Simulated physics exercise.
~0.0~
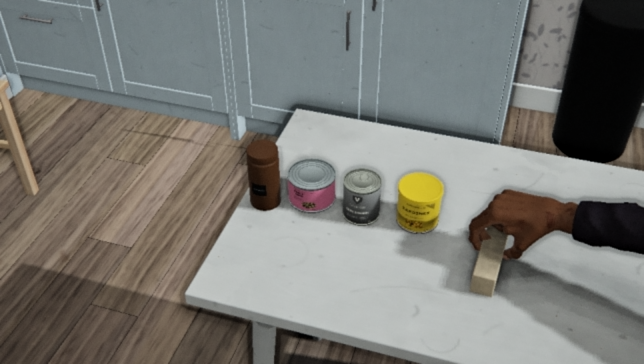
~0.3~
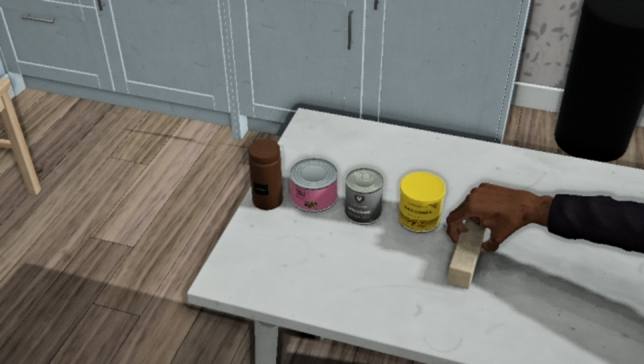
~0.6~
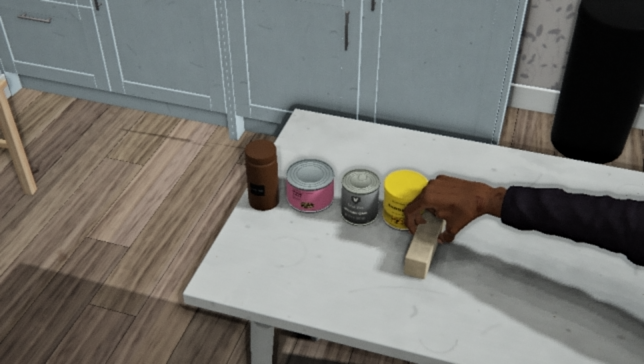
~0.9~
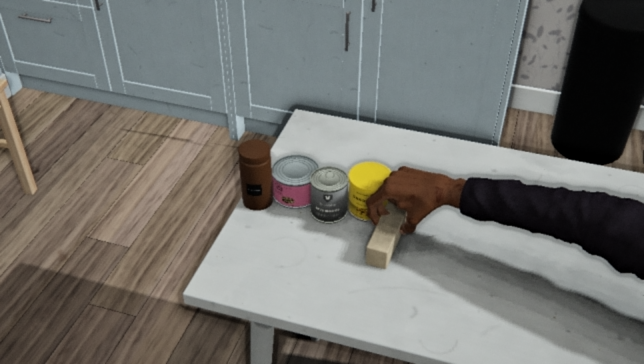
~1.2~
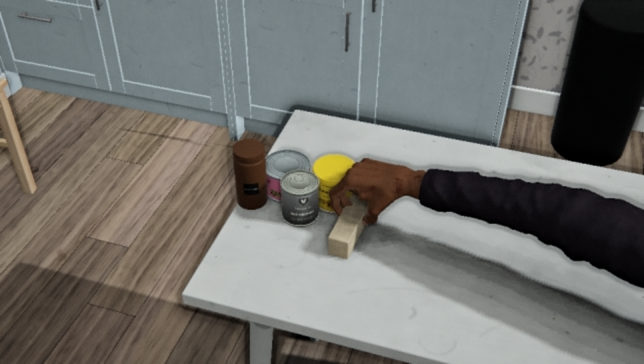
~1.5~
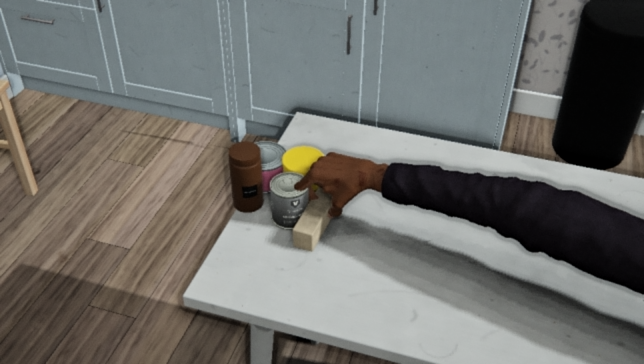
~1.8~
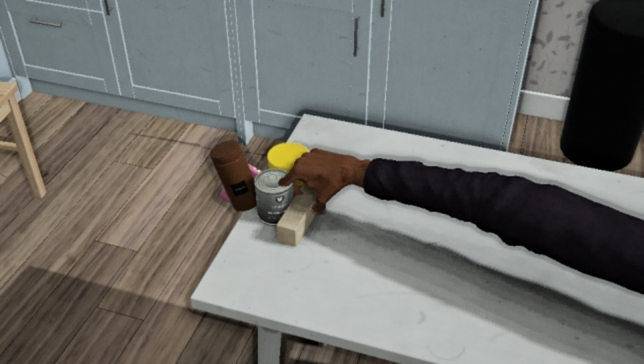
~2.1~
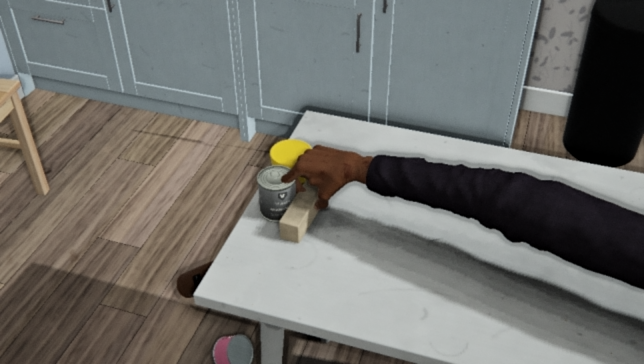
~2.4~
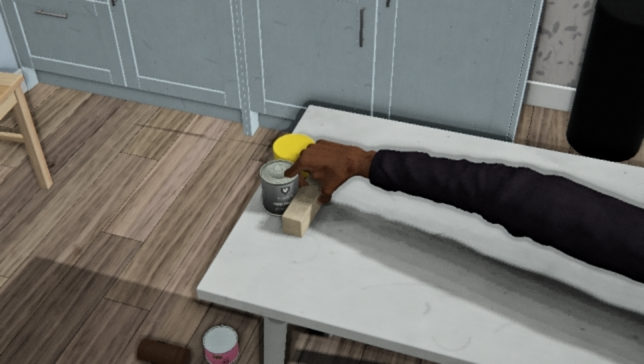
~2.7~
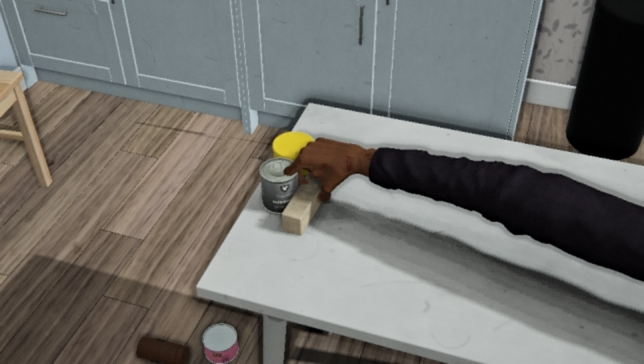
A hand slides a block left along a table, bunching four containers and pushing the brown jar and pink tub onto the floor.
